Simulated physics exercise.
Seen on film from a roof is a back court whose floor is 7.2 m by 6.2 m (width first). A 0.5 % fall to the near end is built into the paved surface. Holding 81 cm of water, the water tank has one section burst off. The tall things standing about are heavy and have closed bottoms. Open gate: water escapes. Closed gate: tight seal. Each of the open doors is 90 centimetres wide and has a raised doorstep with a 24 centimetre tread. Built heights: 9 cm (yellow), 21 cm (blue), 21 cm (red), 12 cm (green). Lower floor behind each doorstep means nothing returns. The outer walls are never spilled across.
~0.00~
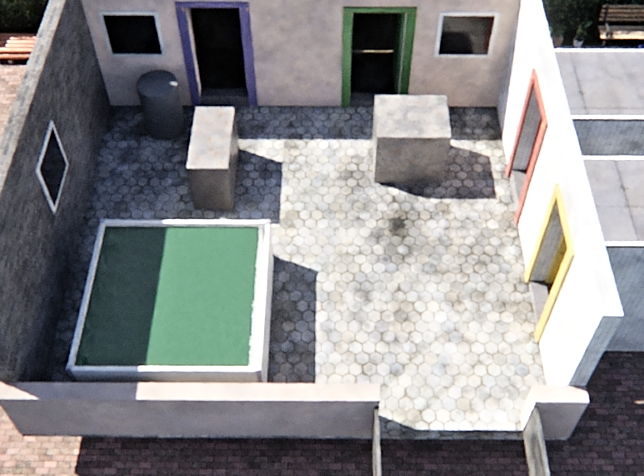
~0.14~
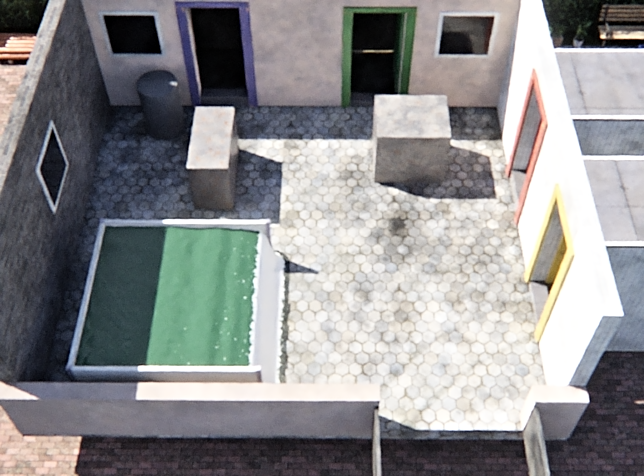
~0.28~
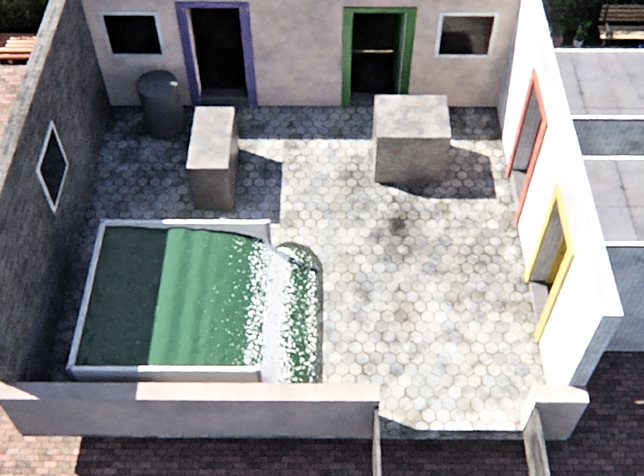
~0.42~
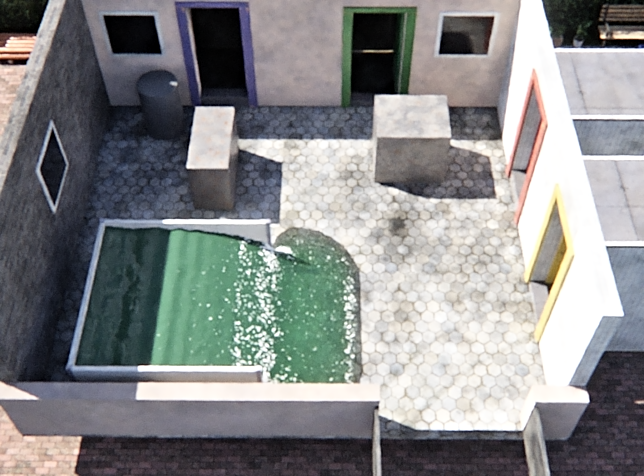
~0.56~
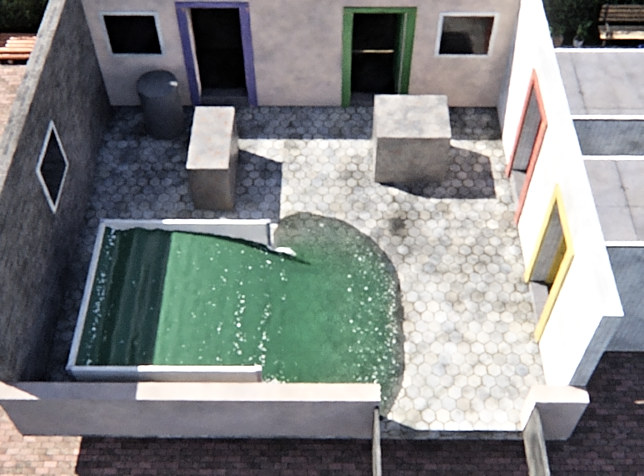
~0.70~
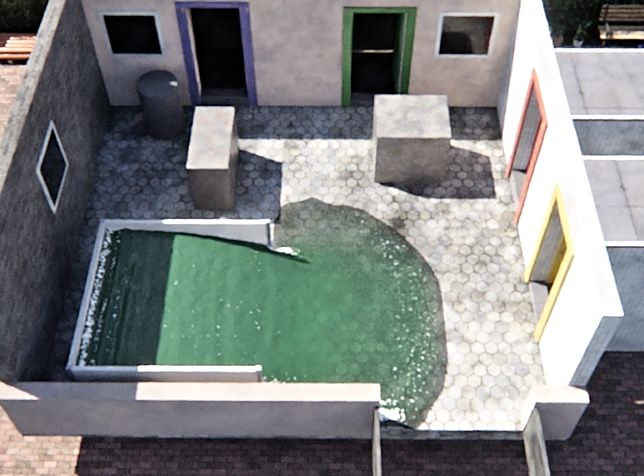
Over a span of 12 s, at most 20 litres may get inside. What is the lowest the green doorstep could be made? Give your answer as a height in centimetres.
Around 6 cm high.
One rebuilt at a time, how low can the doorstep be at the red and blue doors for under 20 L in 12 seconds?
You'd want some 23 cm at red and some 9.0 cm at blue.
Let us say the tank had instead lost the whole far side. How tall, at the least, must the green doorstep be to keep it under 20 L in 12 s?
Roughly 26 cm.
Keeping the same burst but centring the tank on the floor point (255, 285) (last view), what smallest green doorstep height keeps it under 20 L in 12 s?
A height near 6.0 cm.
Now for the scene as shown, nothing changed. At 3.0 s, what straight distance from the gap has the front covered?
Around 6.2 m out.
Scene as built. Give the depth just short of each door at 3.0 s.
At the yellow door the depth is 37 cm, at blue 0 cm, at red 31 cm and at green 3 cm.
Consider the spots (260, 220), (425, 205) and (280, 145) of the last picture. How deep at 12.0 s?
Depth: About 9, 4, 7 cm.
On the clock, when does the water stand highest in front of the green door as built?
Some 3.8 s, more or less.
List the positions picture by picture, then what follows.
The water tank at (176, 293) is whole and still, 81 cm deep; the green door at (377, 64) is dry, in the first picture.
The gap is at (264, 315), the front 0.3 m out at a hidden place; the back of the water tank holds 81 cm, in the second picture.
The front is at (317, 377), 0.8 m from the gap at (264, 316); 1.9 m2 of floor is wet, 81 cm left at the back, in the third picture.
Water pours out at (264, 317) and has run 1.3 m, to (355, 381); about 13 cm deep outside, 81 cm at the back, in the fourth picture.
Water pours out at (264, 317) and has run 2.0 m, to (399, 356); about 11 cm deep outside, 76 cm at the back, in the fifth picture.
The front is at (441, 367), 2.6 m from the gap at (264, 317); 8.4 m2 of floor is wet, 69 cm left at the back; 2.6 m in a straight line remain to the green door at (377, 64), in the sixth picture.
After 1.4 s water covers 45 % of the floor, deepest (38 cm) near (540, 413); it has not reached the green door.
After 3.0 s water covers 55 % of the floor, deepest (40 cm) near (540, 413); 3 cm at the green door, 0 litres in over its 12 cm doorstep.
After 12.0 s water covers 95 % of the floor, deepest (14 cm) near (46, 376); 4 cm at the green door, 0 litres in over its 12 cm doorstep.
At the green door as built, the water arrived by 2.6 s and peaked near 10 cm at 3.8 s.
Run again over the same 12 s with other heights there, 28 litres in over 5 cm, 10 litres over 7 cm. The limit of 20 litres is kept from about 6 cm up.
